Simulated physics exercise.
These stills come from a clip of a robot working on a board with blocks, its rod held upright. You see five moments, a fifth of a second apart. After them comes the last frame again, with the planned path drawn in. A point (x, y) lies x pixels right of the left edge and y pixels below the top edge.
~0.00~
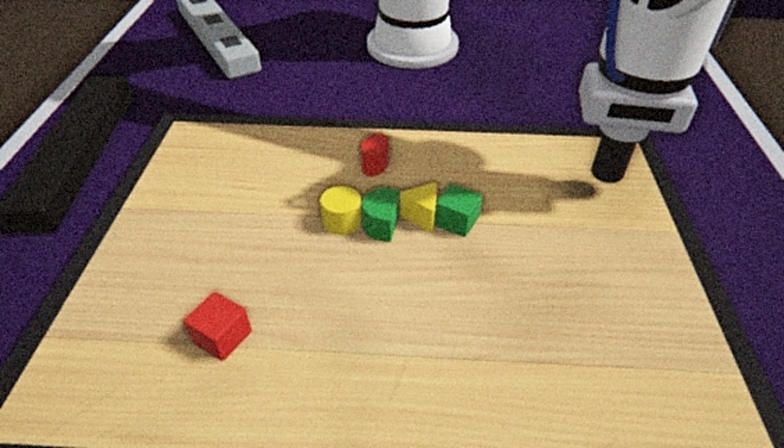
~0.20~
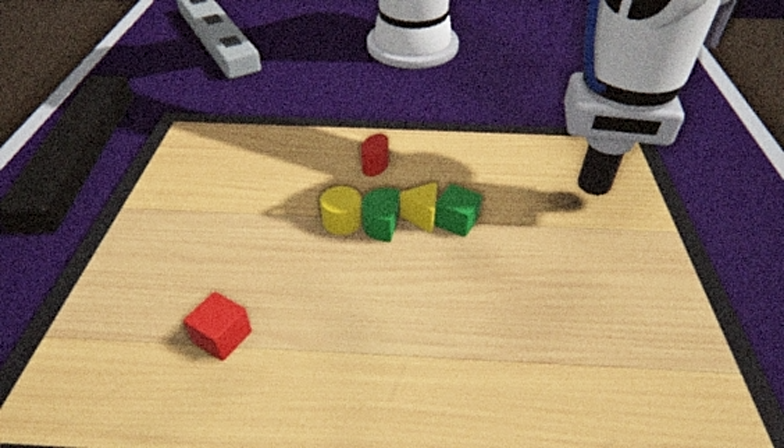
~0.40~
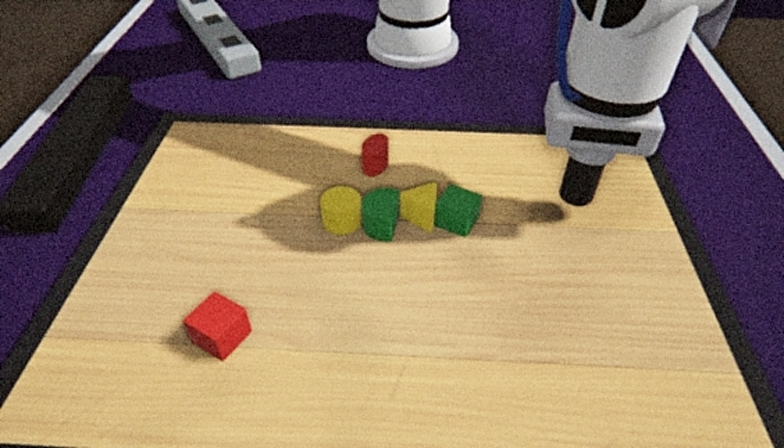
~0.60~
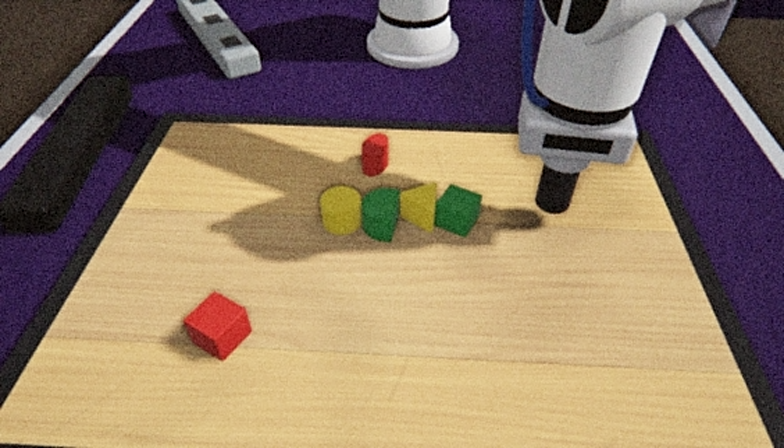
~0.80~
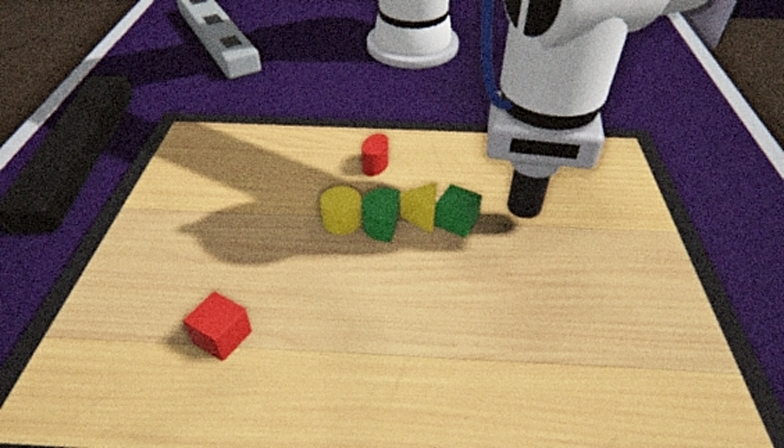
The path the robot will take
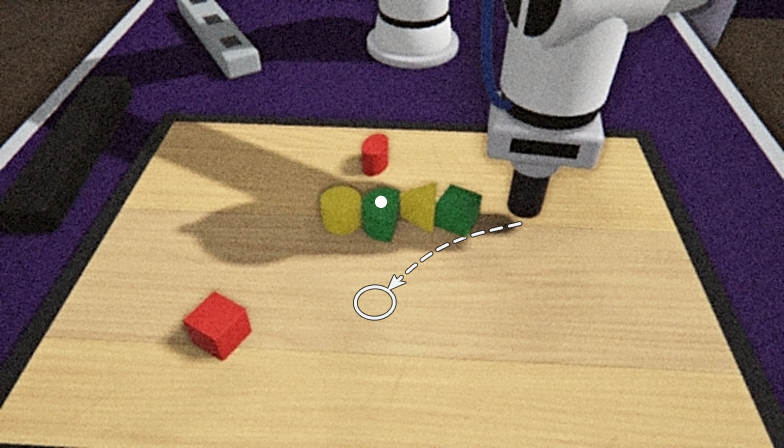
The footage shows a robot arm with a dark rod moving left and slightly toward the viewer over a wooden board, nearing a row of yellow and green blocks, while these and two separate red blocks stay still.
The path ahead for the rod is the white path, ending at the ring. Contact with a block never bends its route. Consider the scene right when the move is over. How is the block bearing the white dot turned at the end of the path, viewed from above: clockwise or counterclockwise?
In a top view, it turns counterclockwise.
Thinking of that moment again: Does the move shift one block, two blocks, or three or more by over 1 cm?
It should be two.
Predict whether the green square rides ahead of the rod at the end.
When the path is over, you would find the green square off to the side or behind the rod.
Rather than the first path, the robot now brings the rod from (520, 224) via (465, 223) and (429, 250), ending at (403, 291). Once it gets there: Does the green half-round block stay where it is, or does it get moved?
That block will leave its spot.
The drawn path runs from (520, 224) through (466, 237) and (418, 263) to (375, 302); the dot is on the green half-round block.
On the path given first. One third of the way, rod at (466, 223); green half-round block at (379, 199), turned 25° anticlockwise; yellow triangular block at (409, 191), turned 30° clockwise; green square at (439, 198).
Two thirds of the way, rod at (418, 249); green half-round block at (378, 198), turned 30° anticlockwise; yellow triangular block at (402, 186), turned 35° clockwise; green square at (430, 200), turned 25° clockwise.
At the end, rod at (374, 287); yellow cylinder not moved; green half-round block at (378, 198), turned 30° anticlockwise; yellow triangular block at (402, 186), turned 35° clockwise; green square at (430, 200), turned 25° clockwise.
